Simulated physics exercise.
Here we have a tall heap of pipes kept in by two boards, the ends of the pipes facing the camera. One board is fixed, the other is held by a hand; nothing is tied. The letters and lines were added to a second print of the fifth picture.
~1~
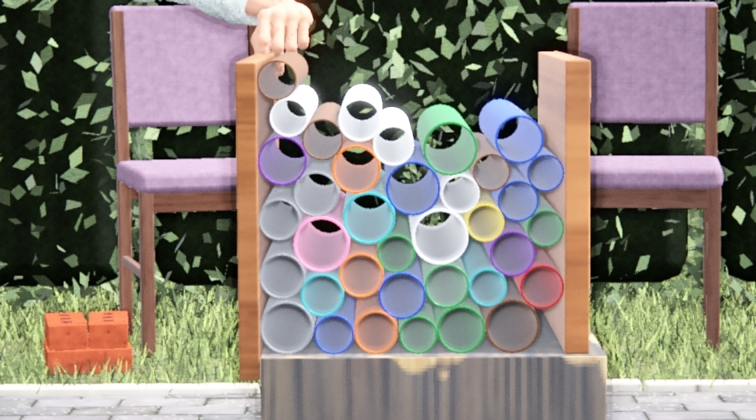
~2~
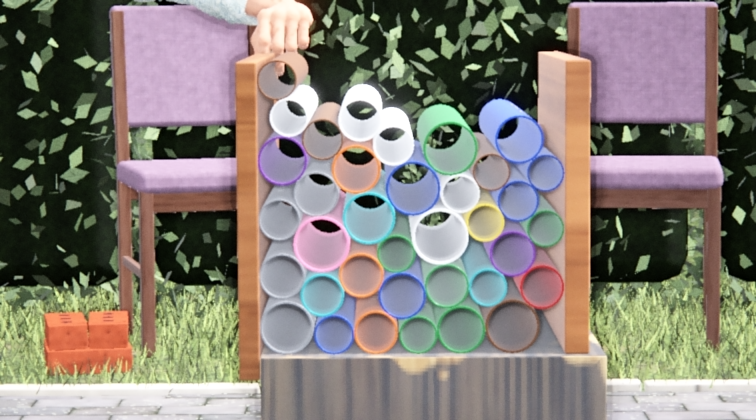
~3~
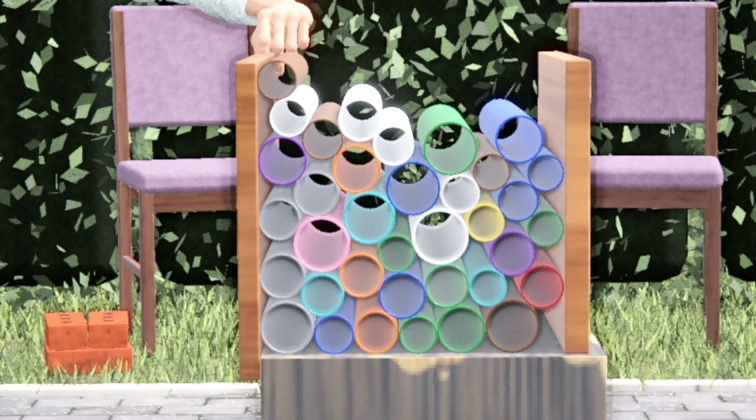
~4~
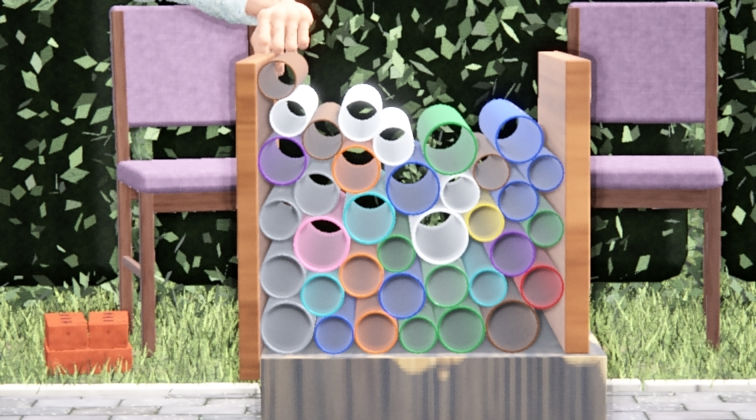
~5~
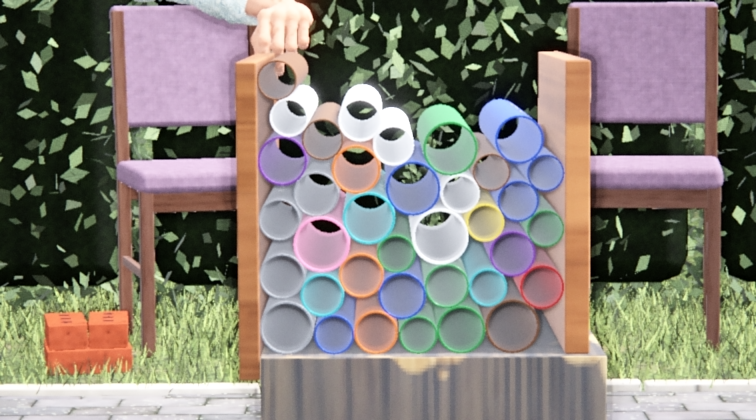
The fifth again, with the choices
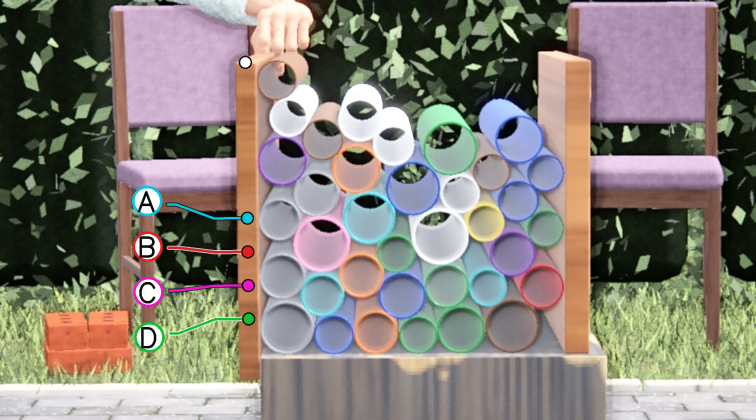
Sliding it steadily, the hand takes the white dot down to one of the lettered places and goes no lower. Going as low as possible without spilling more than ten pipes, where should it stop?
Slide it to C.
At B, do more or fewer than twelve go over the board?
At B, fewer than twelve.
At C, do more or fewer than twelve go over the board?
It loses fewer than twelve.
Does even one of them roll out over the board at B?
Yes, at B.
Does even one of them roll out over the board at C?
Yes, at C.
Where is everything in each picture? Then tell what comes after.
The first frame shows a yellow pipe (485, 223); a white pipe (460, 194); a white pipe (393, 145).
The second frame shows a white pipe (393, 145); a blue pipe (519, 139).
The third frame shows side board (260, 201); a grey pipe (287, 327).
The fourth frame shows a brown pipe (513, 326); a turquoise pipe (488, 288).
The fifth frame shows a white pipe (440, 237); a yellow pipe (485, 223); a white pipe (460, 194).
On the copy, A at (247, 218); B at (248, 252); C at (248, 286); D at (248, 319); the white dot at (245, 62).
On C. First, top of the board (258, 156).
Then, top of the board (259, 262).
Finally, top of the board (259, 285), nine out over the board.
By contrast, A three out over the board; B about five out over the board; D more than ten out over the board.
